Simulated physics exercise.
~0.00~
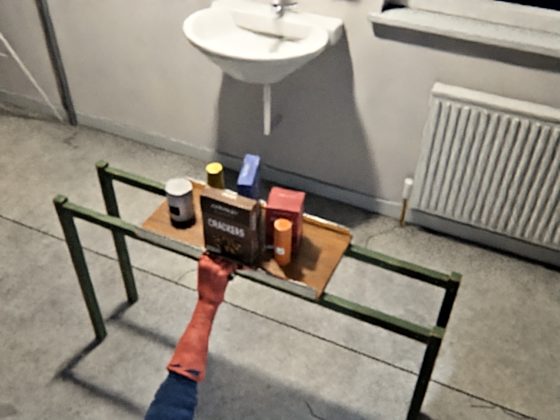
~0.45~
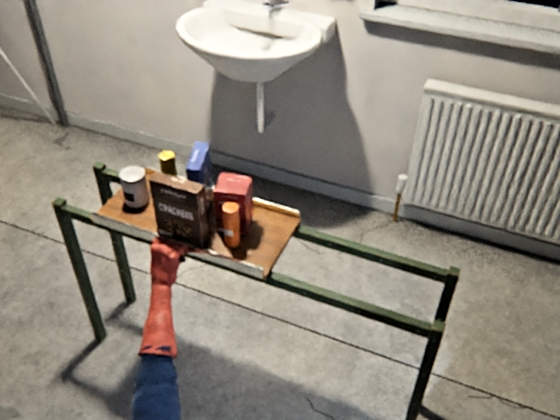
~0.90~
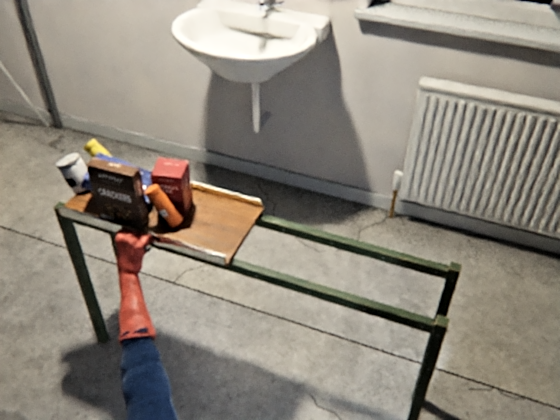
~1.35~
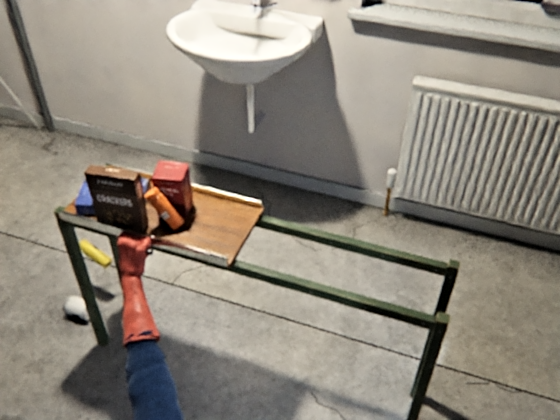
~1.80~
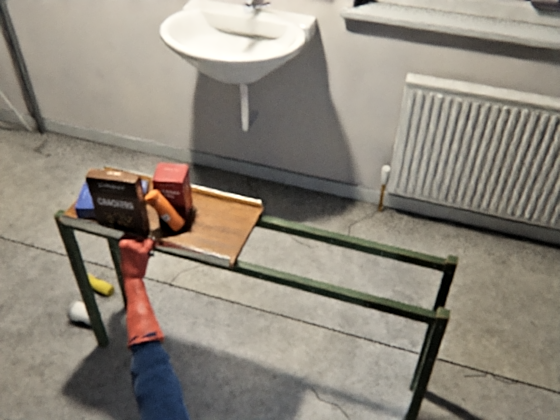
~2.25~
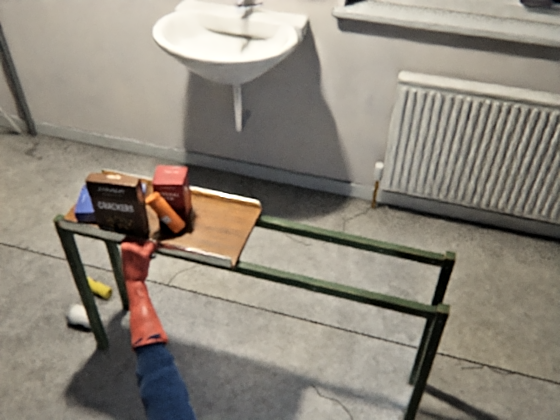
A wooden tray on a green metal frame, seen from slightly above in a bare grey room with a sink and radiator, carries six items, pushed by a red-gloved hand. A brown crackers packet stands at the front, with a white jar at left, yellow shaker and blue packet behind, and red carton and orange shaker at right. The tray slides left to the frame's end, where the jar, yellow shaker, blue packet and orange shaker tip. The jar and yellow shaker fall to the floor and lie there. The blue packet ends on its side, the orange shaker leaning, the carton and crackers upright.
